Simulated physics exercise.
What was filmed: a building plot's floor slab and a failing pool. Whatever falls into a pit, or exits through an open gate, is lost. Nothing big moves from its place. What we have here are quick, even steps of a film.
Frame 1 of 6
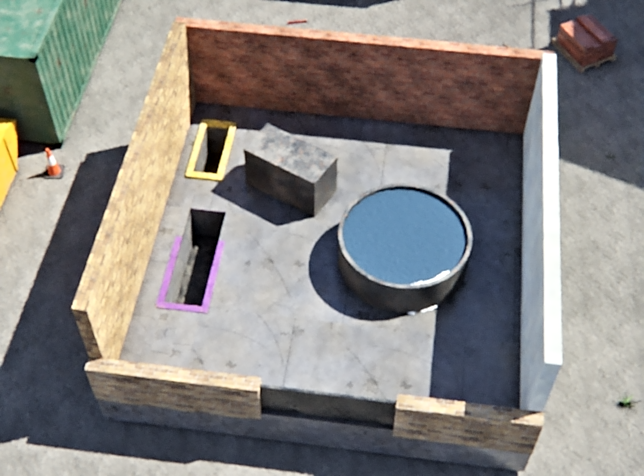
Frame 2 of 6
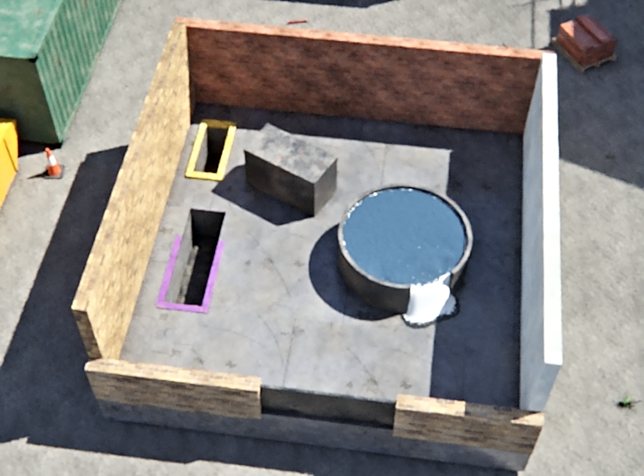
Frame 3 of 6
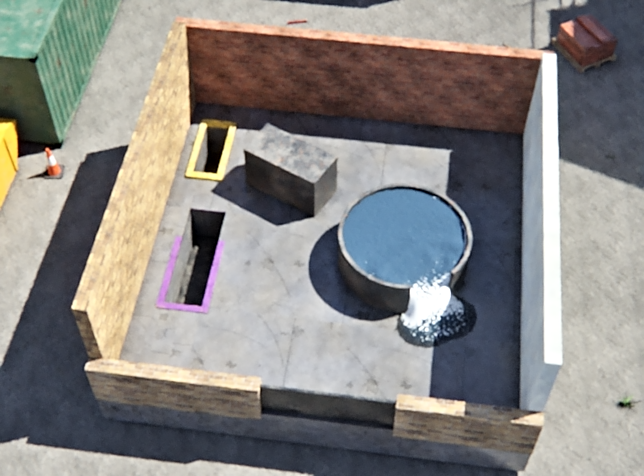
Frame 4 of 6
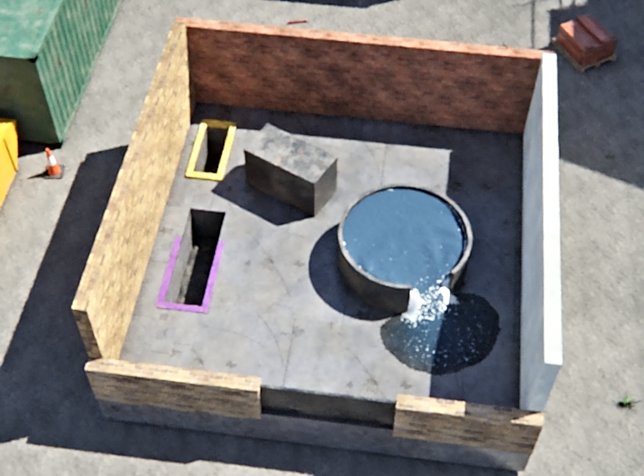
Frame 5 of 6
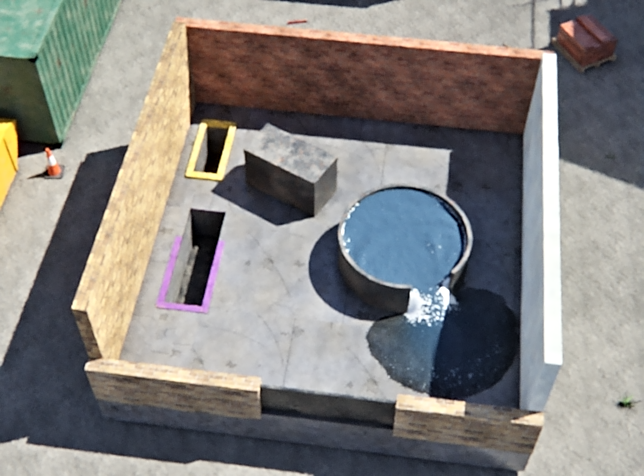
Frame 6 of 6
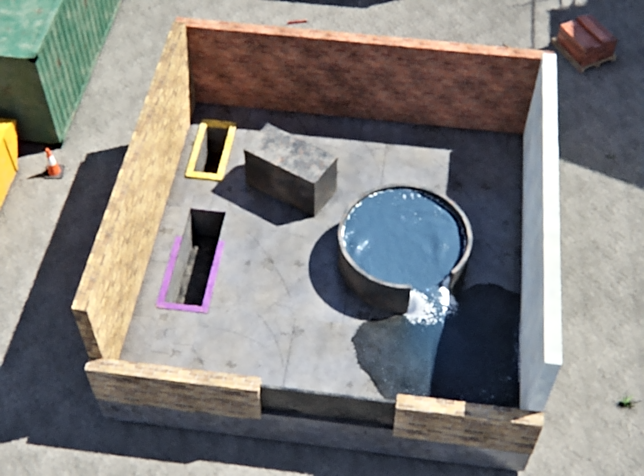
At the start, a round pool of still blue water stands on a walled concrete slab near two framed openings and a grey block. Water then bursts from the pool's lower right side, splashing onto the floor, and a dark wet patch spreads toward the right wall and the front corner.
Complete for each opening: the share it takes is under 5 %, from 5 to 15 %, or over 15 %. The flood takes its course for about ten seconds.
The share the gate takes is under 5 %; the share the yellow pit takes is under 5 %; the share the purple pit takes is over 15 %.
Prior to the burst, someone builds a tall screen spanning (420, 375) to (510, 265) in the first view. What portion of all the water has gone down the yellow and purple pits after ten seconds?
The yellow pit gets 0 per cent, the purple pit 25 per cent.
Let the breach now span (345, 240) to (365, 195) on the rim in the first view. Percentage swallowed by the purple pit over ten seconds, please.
The purple pit takes 50 per cent.
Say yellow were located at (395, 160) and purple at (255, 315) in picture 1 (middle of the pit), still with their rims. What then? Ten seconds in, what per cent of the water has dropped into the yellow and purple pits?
The yellow pit receives 0 per cent and the purple pit 30 per cent.
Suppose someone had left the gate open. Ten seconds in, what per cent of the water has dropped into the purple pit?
Some 10 in a hundred for purple.
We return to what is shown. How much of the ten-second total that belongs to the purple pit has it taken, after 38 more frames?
Around 25 percent.
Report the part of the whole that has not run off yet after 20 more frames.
Roughly 100 parts in a hundred.
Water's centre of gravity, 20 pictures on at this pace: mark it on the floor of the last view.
My reading is close to (409, 312).
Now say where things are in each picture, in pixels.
The first picture shows still water in the pool at (405, 236).
In the second picture, the front is at (412, 323), out from the gap at (430, 297).
In the third picture, water pours out at (430, 299) and has run to (466, 329).
In the fourth picture, water pours out at (430, 299) and has run to (446, 369).
In the fifth picture, water pours out at (430, 299) and has run to (463, 393).
In the sixth picture, water pours out at (430, 299) and has run to a hidden place.
A moment on, water covers 15 % of the floor; the gate 0 %, the yellow pit 0 %, the purple pit 0 %.
Next, water covers 20 % of the floor; the gate 0 %, the yellow pit 0 %, the purple pit 0 %.
Then, water covers 40 % of the floor; the gate 0 %, the yellow pit 0 %, the purple pit 0 %.
Later, water covers 65 % of the floor; the gate 0 %, the yellow pit 0 %, the purple pit 5 %.
In the end, water covers 90 % of the floor; the gate 0 %, the yellow pit 0 %, the purple pit 22 %.
